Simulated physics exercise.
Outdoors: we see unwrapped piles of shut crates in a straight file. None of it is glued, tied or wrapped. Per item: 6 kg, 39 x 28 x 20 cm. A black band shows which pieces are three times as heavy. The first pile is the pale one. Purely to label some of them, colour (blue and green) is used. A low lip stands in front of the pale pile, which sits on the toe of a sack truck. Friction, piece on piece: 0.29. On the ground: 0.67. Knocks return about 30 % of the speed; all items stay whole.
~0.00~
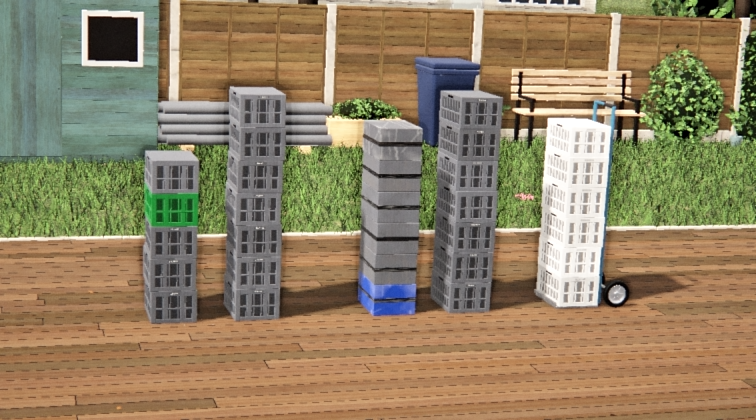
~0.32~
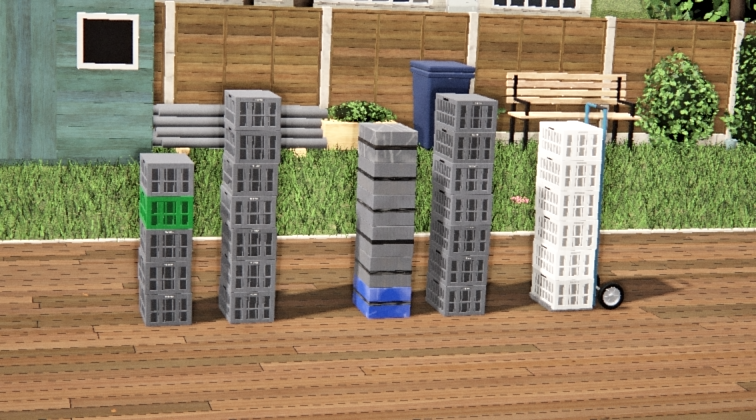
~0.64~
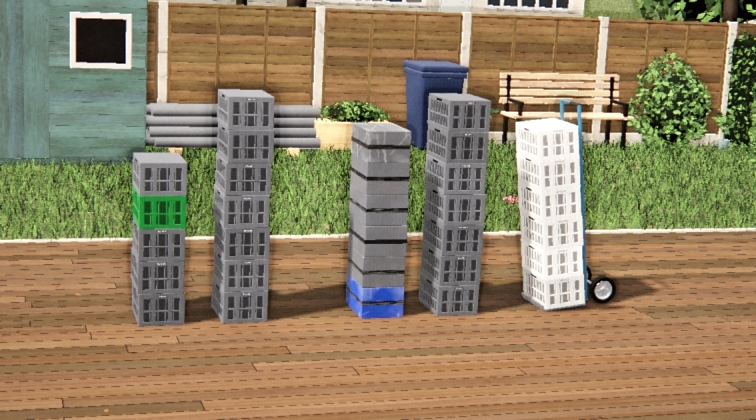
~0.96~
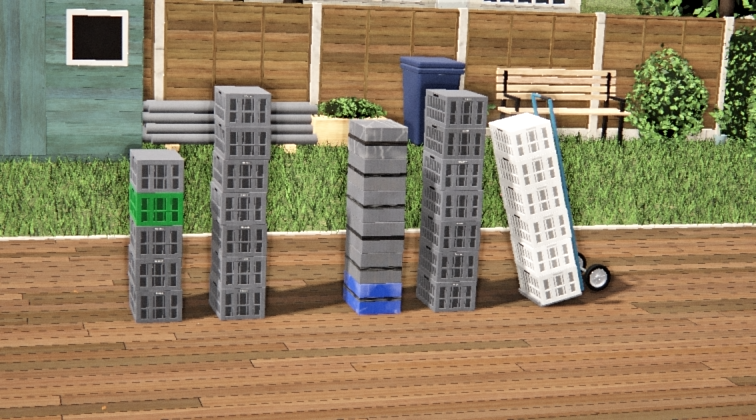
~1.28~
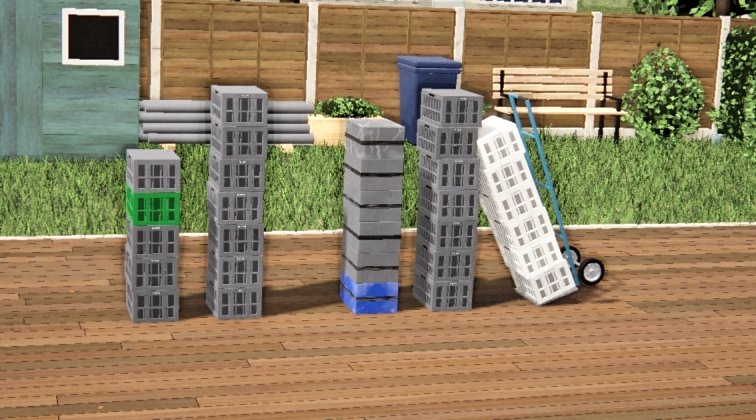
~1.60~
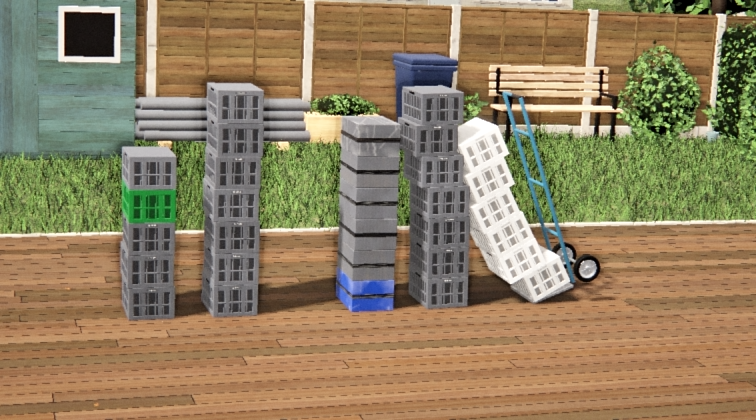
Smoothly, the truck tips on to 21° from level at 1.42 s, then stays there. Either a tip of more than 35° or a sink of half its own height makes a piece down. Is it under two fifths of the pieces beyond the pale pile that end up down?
Yes, it is fewer than two fifths.
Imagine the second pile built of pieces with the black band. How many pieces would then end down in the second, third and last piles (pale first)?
Then the second pile would have 0 down, the third 0, and the last 0.
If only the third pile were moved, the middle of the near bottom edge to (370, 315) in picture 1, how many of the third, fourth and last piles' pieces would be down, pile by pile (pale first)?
You'd end with the third pile at 6, the fourth at 6 and the last at 4 down.
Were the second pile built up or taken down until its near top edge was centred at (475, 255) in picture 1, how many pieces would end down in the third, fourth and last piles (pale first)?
Result: Third pile 0, fourth pile 0, last pile 0.
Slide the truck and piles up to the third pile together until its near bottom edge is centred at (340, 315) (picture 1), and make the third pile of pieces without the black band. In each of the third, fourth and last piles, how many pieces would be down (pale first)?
Counts down - third: 6; fourth: 7; last: 4.
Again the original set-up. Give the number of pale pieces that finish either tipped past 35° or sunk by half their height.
That makes 6 in all.
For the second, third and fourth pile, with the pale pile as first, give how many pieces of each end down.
Each in turn: Second 0; third 0; fourth 0.
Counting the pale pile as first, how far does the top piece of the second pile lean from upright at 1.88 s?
That piece is at some 10°.
By 1.70 s, 0 of the pale pile down; none of the 25 other crates down, 7 disturbed.
By 1.88 s, 2 of the pale pile down; none of the 25 other crates down, 7 disturbed.
By 2.18 s, 6 of the pale pile down; none of the 25 other crates down, 9 disturbed.
When it is over (2.7 s), 6 of the pale pile down; none of the 25 other crates down, 9 disturbed; blue crate unmoved; green crate unmoved. That is 0 per cent. In pixels of the last frame, middles, blue crate near (365, 288), green crate near (148, 200).
